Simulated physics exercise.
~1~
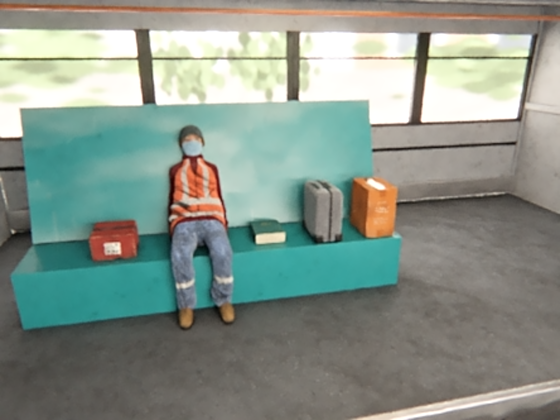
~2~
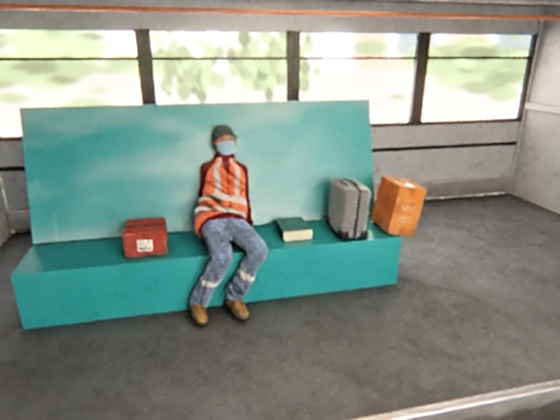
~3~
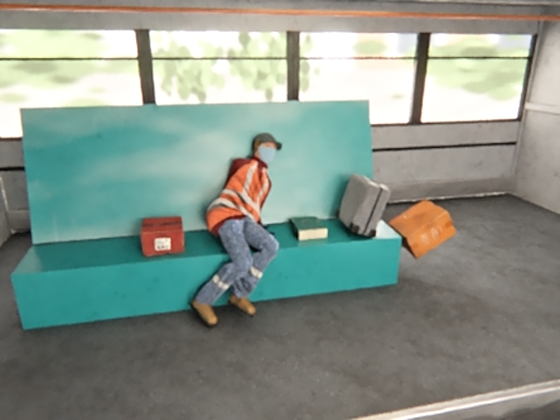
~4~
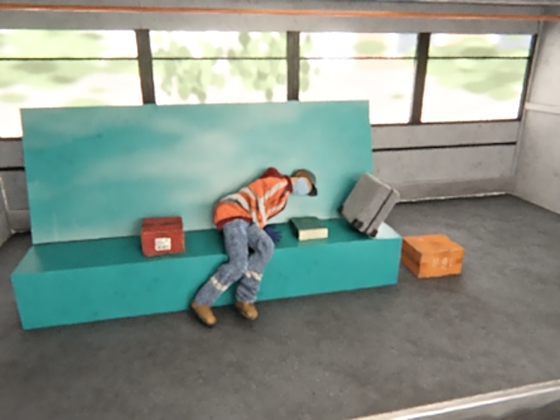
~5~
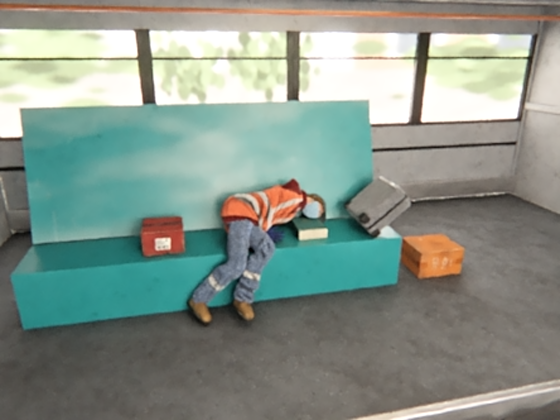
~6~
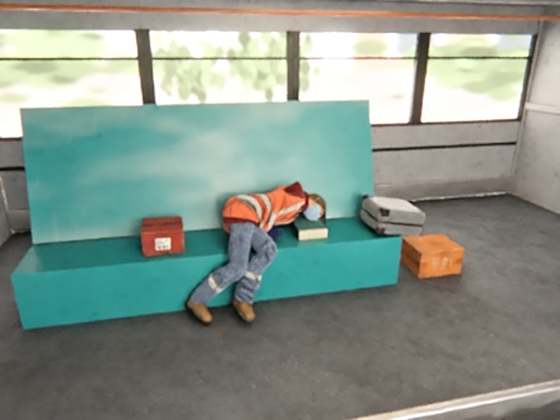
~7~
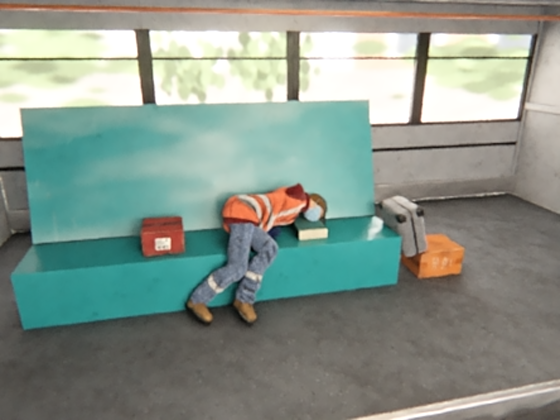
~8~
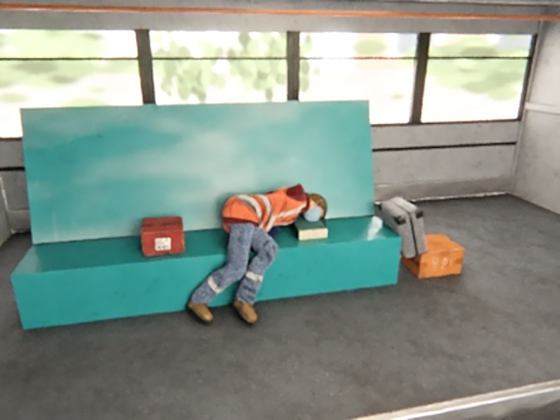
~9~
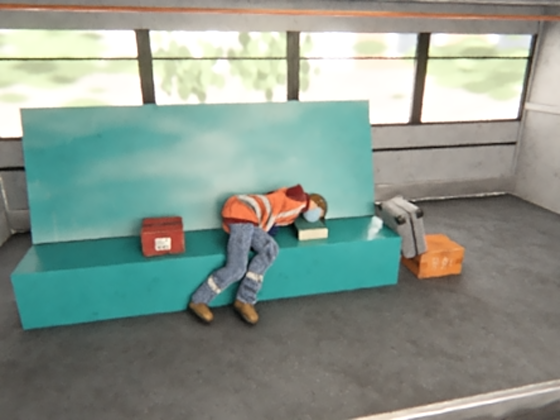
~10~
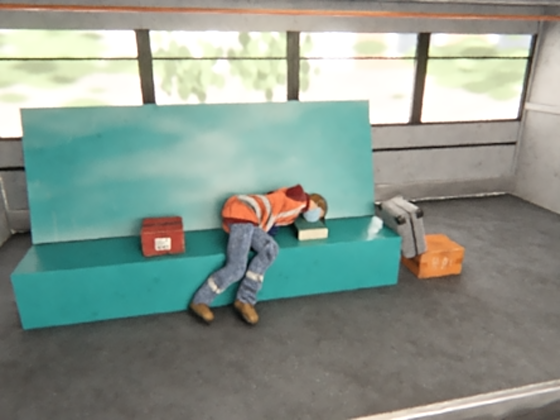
Masked worker in orange vest slumping right across a teal bench, orange pack then grey case toppling off the right end.
